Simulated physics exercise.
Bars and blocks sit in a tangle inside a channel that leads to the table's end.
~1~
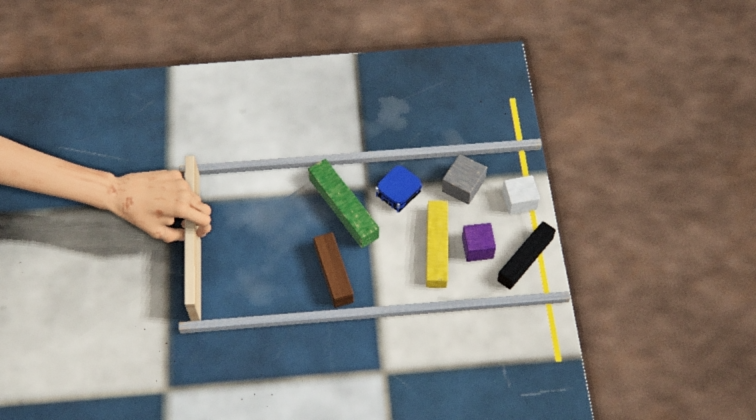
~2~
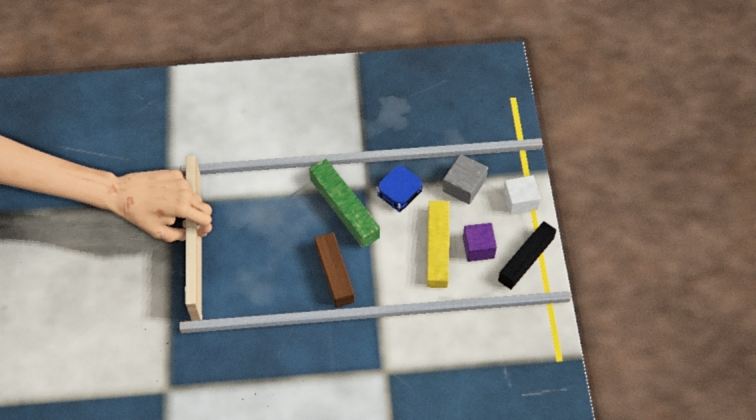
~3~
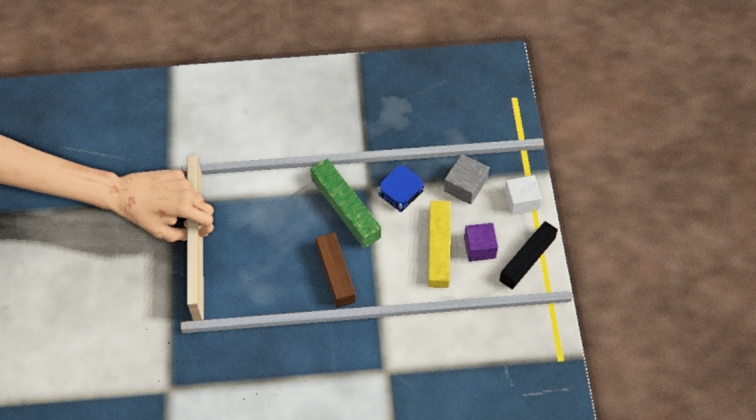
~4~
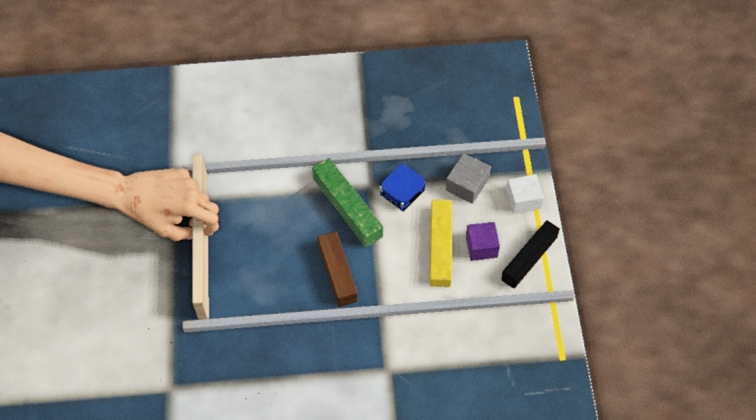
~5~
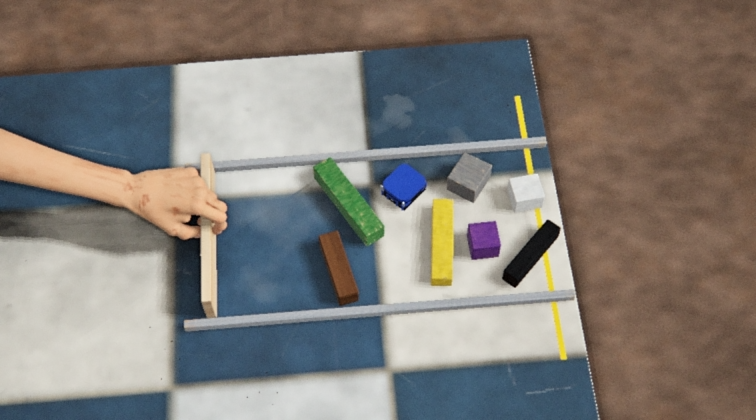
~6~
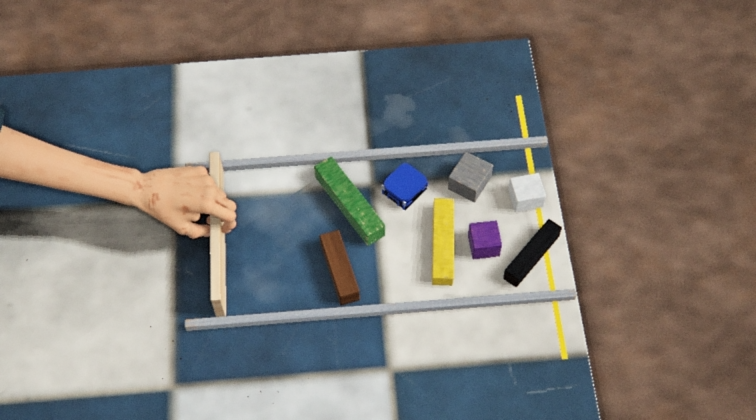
A hand at the left holds a pale wooden board upright across a channel between two grey rails, seen from above on a blue and white checked surface with brown ground beyond. Green, brown, yellow and black bars lie among blue, grey, purple and white blocks, near a yellow tape line at right. The hand slides the board slightly right, not touching the pieces, while the view drifts very slightly.
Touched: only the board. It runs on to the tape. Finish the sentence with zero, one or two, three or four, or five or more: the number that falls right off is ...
The number that falls right off is five or more.
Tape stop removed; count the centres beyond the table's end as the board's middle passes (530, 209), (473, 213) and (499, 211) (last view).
That makes 6, 2, 4.
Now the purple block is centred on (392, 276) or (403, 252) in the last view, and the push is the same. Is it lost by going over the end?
First place: It comes off; second place: It comes off.
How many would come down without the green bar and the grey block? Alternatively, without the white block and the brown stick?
Taking the two tries in turn, it comes to 4 and 5.
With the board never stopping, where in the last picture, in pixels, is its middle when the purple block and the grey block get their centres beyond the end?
The purple block gives roughly (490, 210), the grey block roughly (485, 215).
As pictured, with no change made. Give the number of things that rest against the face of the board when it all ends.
It ends up touching 2.
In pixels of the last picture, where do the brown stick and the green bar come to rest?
About (558, 251), and the other about (557, 184).
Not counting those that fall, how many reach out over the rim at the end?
You'd get 1.
Soon after, none off yet; white block at rest near (527, 193); black stick at rest near (533, 253); purple block at rest near (485, 240).
Then, none off yet; white block at rest near (527, 193); black stick at rest near (533, 253); purple block moving near (491, 243).
Further on, one off so far; white block on its side near (584, 238); black stick tipped well over near (593, 263); purple block moved well along near (568, 245).
At rest, the number that fall off is five or more; fallen, blue case, yellow bar, grey block, purple block, black stick and white block.
